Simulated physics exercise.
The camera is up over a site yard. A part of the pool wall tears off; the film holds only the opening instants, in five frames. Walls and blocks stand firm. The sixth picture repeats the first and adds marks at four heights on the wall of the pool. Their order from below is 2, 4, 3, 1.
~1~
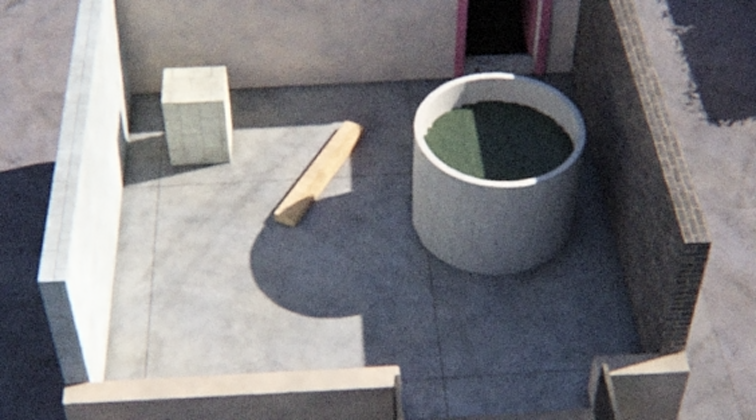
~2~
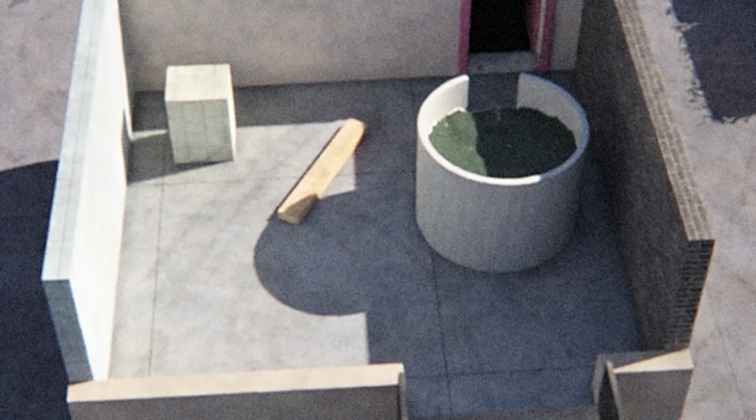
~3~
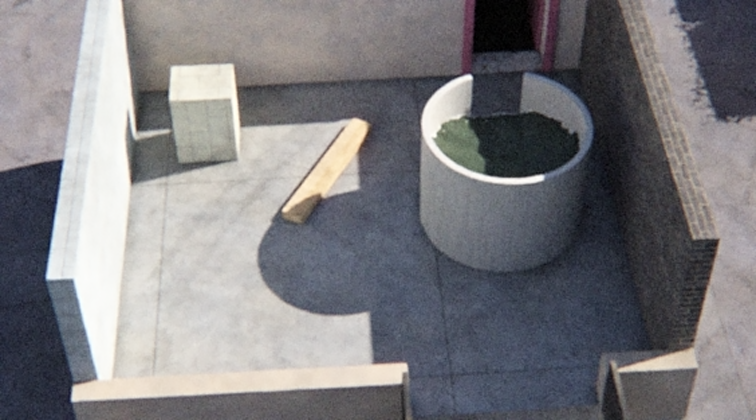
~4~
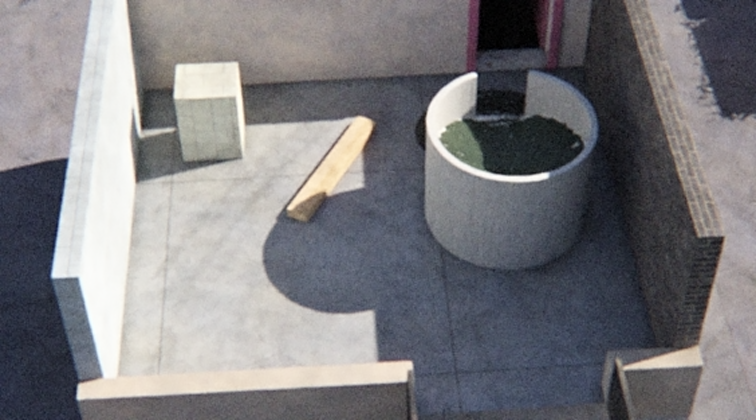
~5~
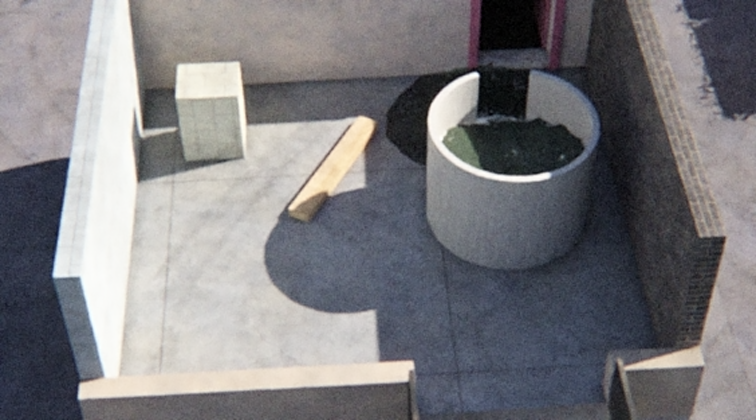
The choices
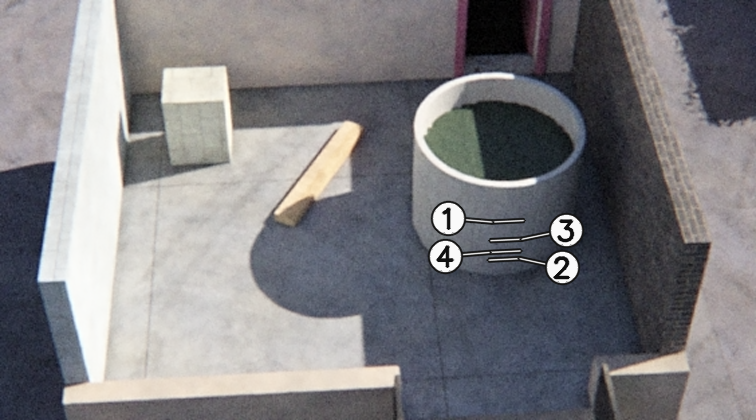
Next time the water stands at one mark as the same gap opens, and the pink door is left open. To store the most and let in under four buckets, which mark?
4 will do.
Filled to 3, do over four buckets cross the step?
Yes.
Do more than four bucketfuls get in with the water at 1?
Yes, that goes wrong.
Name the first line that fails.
3.
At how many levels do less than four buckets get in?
Two of the four.
On the marked copy, 1 at (507, 221); 2 at (504, 259); 3 at (506, 239); 4 at (505, 251); from the bottom up 2, 4, 3, 1.
For line 1, dozens of bucketfuls pour in.
For line 2, nothing gets over.
For line 3, about 8 bucketfuls get in.
For line 4, a splash gets over, under a bucket.
